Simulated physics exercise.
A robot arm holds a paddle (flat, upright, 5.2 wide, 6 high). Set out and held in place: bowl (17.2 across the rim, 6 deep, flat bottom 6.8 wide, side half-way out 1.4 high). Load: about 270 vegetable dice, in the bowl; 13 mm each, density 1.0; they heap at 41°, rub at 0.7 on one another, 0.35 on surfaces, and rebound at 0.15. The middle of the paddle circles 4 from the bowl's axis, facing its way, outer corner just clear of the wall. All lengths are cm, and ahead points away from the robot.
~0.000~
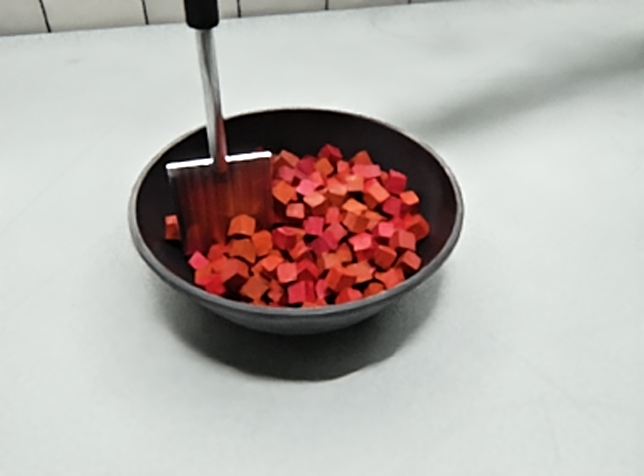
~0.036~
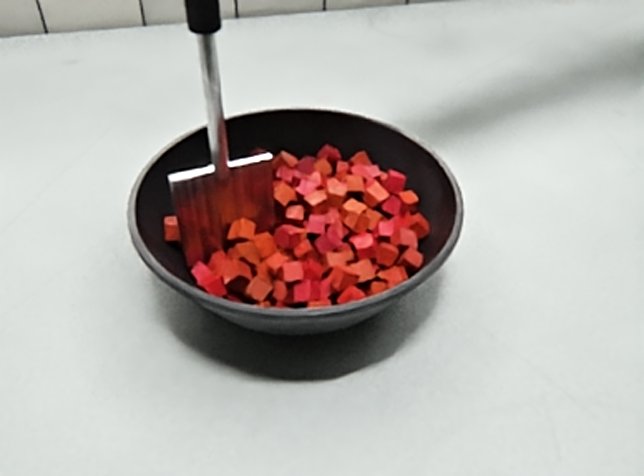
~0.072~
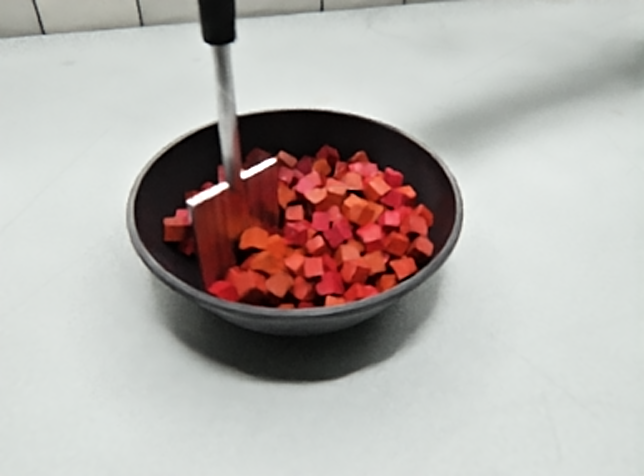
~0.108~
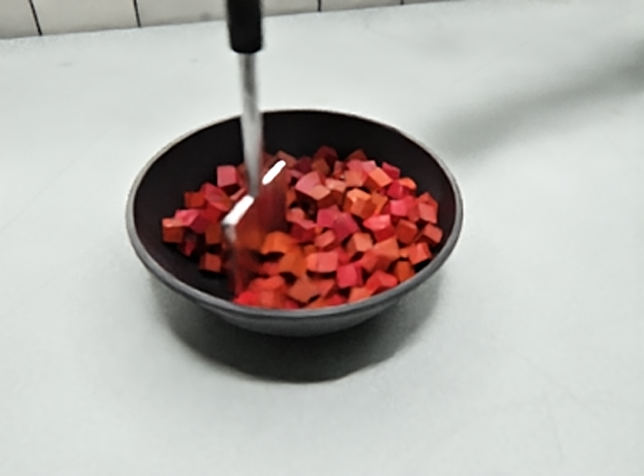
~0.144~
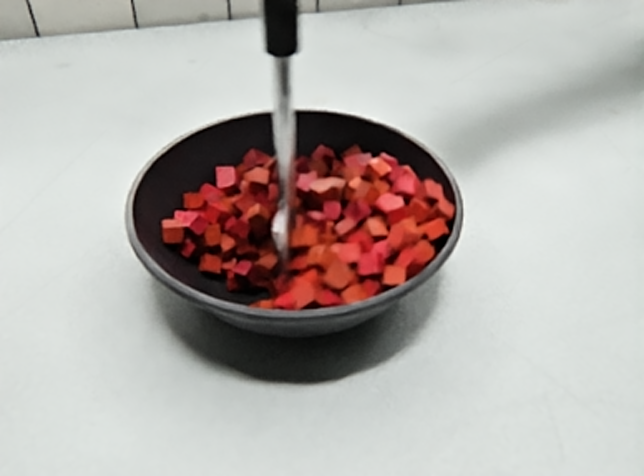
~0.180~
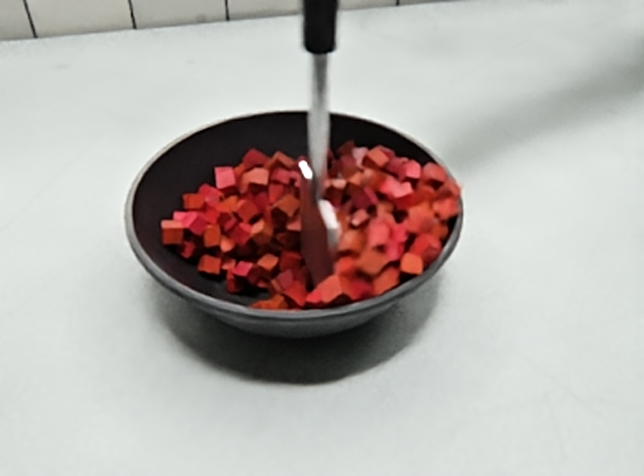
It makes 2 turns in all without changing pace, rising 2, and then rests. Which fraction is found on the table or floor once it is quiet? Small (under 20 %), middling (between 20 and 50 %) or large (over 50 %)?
Answer: Middling; between 20 and 50 % of the vegetable dice finish on the table or floor.
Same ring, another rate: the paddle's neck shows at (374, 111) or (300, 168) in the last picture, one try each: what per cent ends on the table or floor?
Some 60 and 40 per cent.
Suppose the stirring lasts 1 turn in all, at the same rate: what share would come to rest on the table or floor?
It would be near 25 per cent.
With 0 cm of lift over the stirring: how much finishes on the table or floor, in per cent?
Some 50 per cent.
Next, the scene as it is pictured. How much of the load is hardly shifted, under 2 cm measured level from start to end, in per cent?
Roughly 5 per cent.
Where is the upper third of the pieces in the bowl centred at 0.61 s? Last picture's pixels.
Near (196, 218).
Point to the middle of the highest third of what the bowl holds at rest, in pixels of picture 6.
Around (268, 251).
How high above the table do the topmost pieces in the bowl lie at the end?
About 5.5 cm.
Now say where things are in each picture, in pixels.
In the first picture, paddle neck at (216, 134), 0° round; upper third of the load around (302, 210), from x 175 to 415, top at y 155; 272 in the bowl.
In the second picture, paddle neck at (218, 141), 9° round; upper third of the load around (306, 212), from x 175 to 420, top at y 155.
In the third picture, paddle neck at (231, 154), 30° round; upper third of the load around (318, 216), from x 175 to 420, top at y 155.
In the fourth picture, paddle neck at (255, 164), 51° round; upper third of the load around (329, 218), from x 175 to 430, top at y 155.
In the fifth picture, paddle neck at (286, 168), 71° round; upper third of the load around (352, 213), from x 175 to 440, top at y 155.
In the sixth picture, paddle neck at (318, 166), 92° round; upper third of the load around (372, 210), from x 170 to 450, top at y 155; 272 in the bowl.
By 0.61 s, 339° round, highest piece 9 above the table; 202 in the bowl, 64 on the table or floor, 6 in flight or on the tool.
By 1.04 s, 225° round, highest piece 6 above the table; 161 in the bowl, 107 on the table or floor, 4 in flight or on the tool.
By 1.45 s, 0° round, highest piece 5 above the table; 156 in the bowl, 116 on the table or floor.
By 2.15 s, 0° round, highest piece 5 above the table; 156 in the bowl, 116 on the table or floor.
Final count, 156 in the bowl, 116 on the table or floor. That is 43 % on the table or floor.
